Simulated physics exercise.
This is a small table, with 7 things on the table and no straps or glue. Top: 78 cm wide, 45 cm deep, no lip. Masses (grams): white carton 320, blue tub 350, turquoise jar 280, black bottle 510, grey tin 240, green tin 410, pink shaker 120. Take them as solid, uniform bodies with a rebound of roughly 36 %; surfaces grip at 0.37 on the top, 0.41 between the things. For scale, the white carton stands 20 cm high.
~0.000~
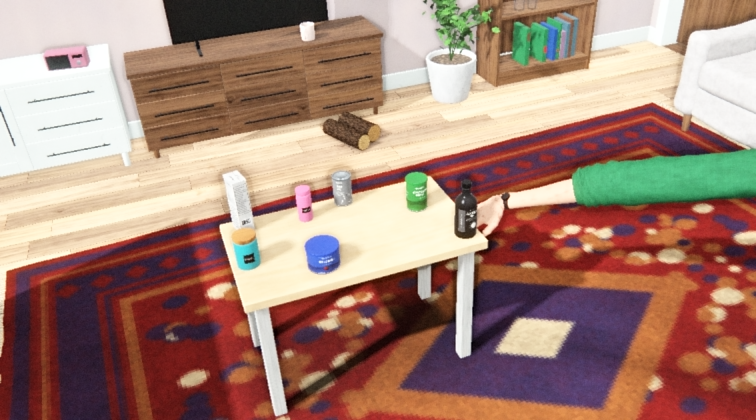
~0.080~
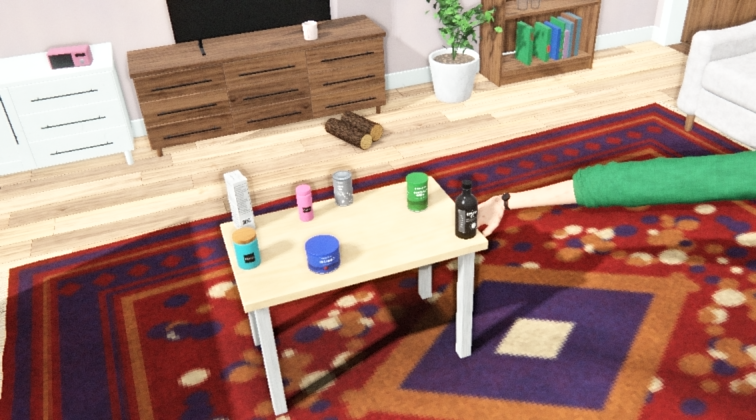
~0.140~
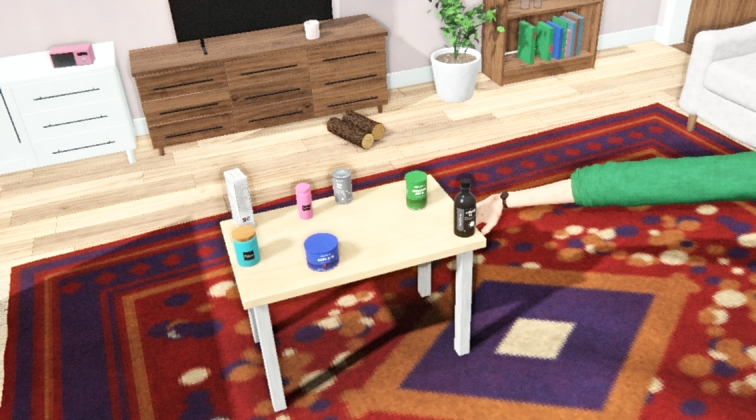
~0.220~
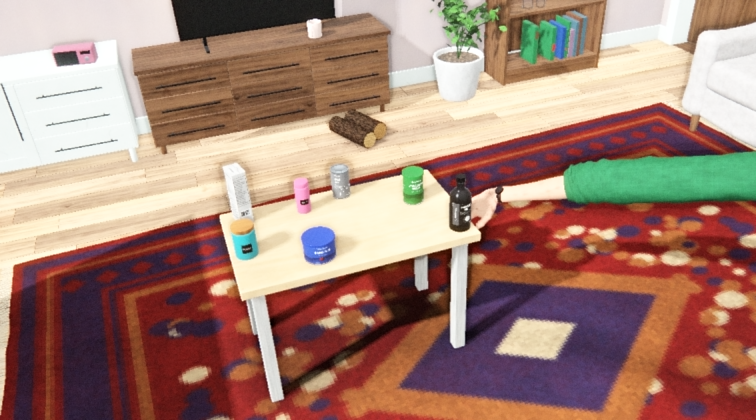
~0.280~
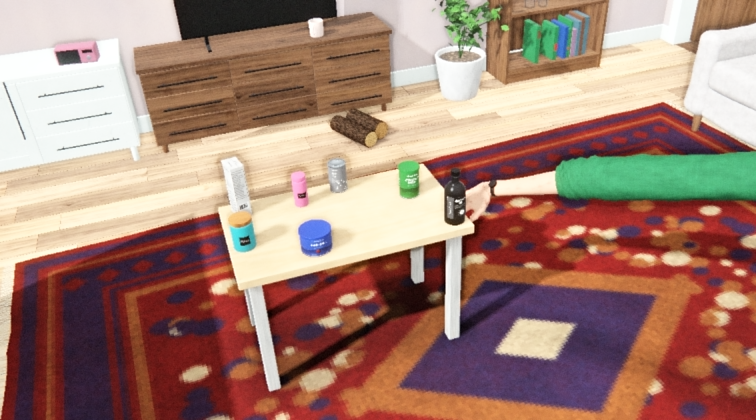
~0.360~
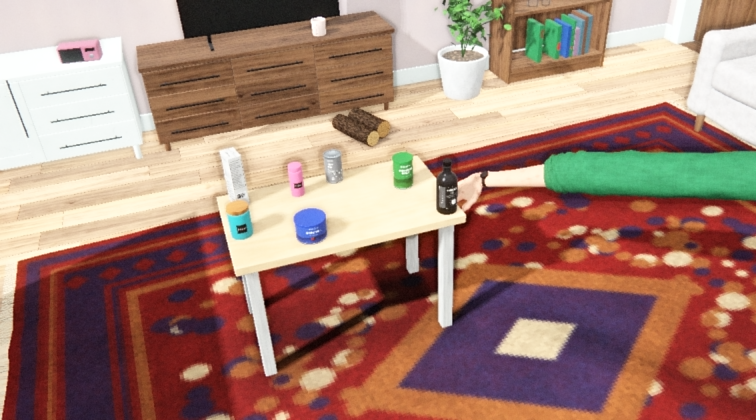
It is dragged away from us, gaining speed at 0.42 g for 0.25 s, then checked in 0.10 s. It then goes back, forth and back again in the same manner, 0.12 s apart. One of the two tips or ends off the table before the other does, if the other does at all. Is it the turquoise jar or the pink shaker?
The second of the two, the pink shaker.
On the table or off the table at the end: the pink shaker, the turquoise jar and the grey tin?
The pink shaker ends off the table; the turquoise jar ends on the table; the grey tin finishes off the table.
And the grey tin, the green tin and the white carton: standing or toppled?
The grey tin tips over; the green tin stays upright; the white carton falls over.
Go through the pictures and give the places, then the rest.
In the first frame, turquoise jar (246, 249); pink shaker (304, 204).
In the second frame, black bottle (466, 209); grey tin (343, 189).
In the third frame, table along by 1 cm; green tin (416, 191); white carton (240, 201).
In the fourth frame, table along by 5 cm; blue tub (319, 246); black bottle (460, 202).
In the fifth frame, table along by 10 cm; grey tin (338, 176); green tin (409, 180).
In the sixth frame, table along by 17 cm; turquoise jar (240, 220); pink shaker (296, 180).
After 0.86 s, white carton, grey tin and pink shaker now off the table; turquoise jar slid 9 cm near (243, 230); black bottle slid 10 cm.
After 1.36 s, table along by 18 cm; turquoise jar slid 5 cm near (236, 209); black bottle slid 5 cm; green tin slid 4 cm.
At rest (2.5 s), off the table, white carton, grey tin and pink shaker; not toppled but over 5 cm from the start, blue tub, turquoise jar, black bottle and green tin. Seen from the same camera at the end, turquoise jar near (244, 234), pink shaker near (334, 355). Turquoise jar was never lost; pink shaker went at 0.68 s.
